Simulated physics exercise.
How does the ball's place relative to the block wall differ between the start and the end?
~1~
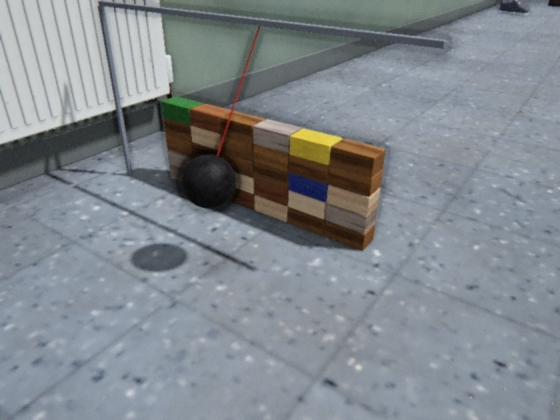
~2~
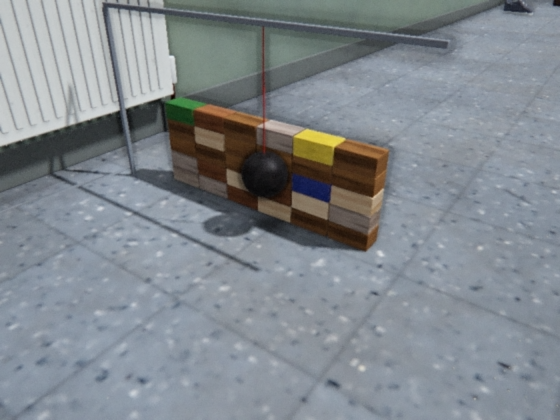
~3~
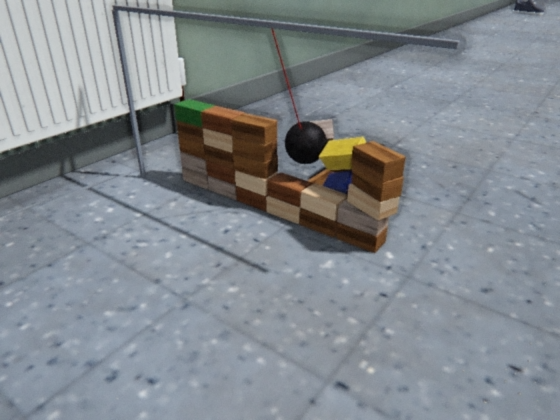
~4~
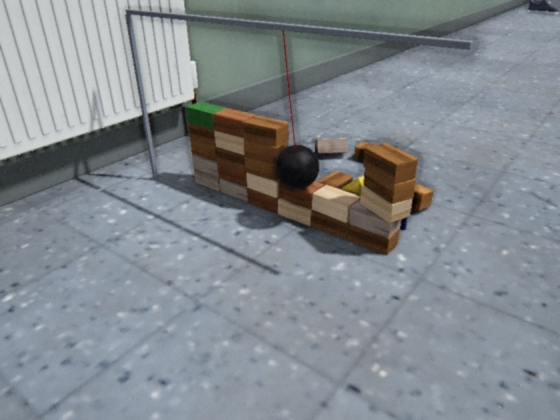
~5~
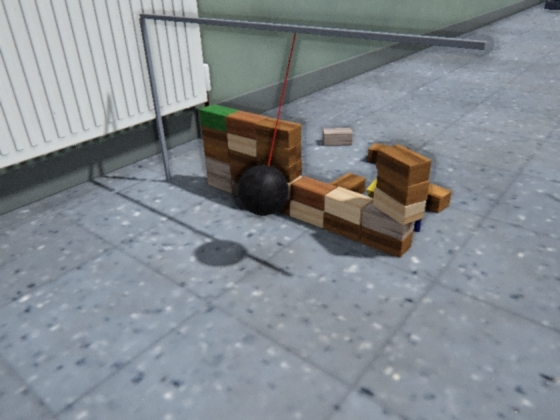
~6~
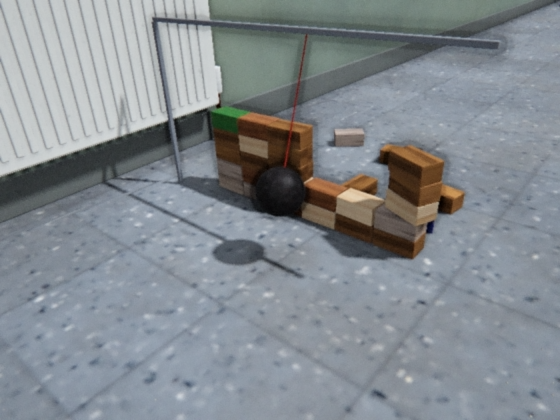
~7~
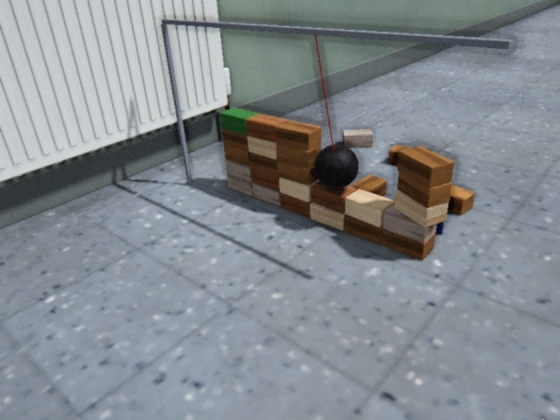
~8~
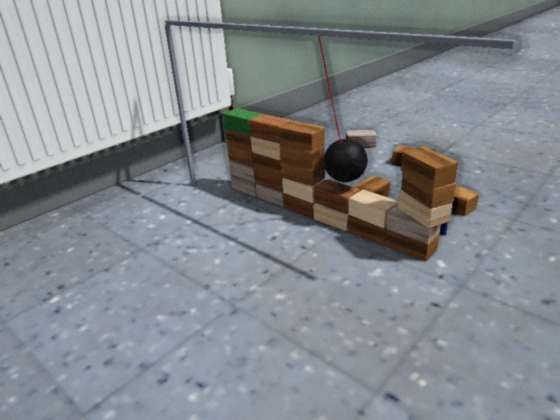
At the start the ball is in front of the left part of the intact wall. At the end it is farther right and a little higher in view, at the gap where blocks have been knocked out.
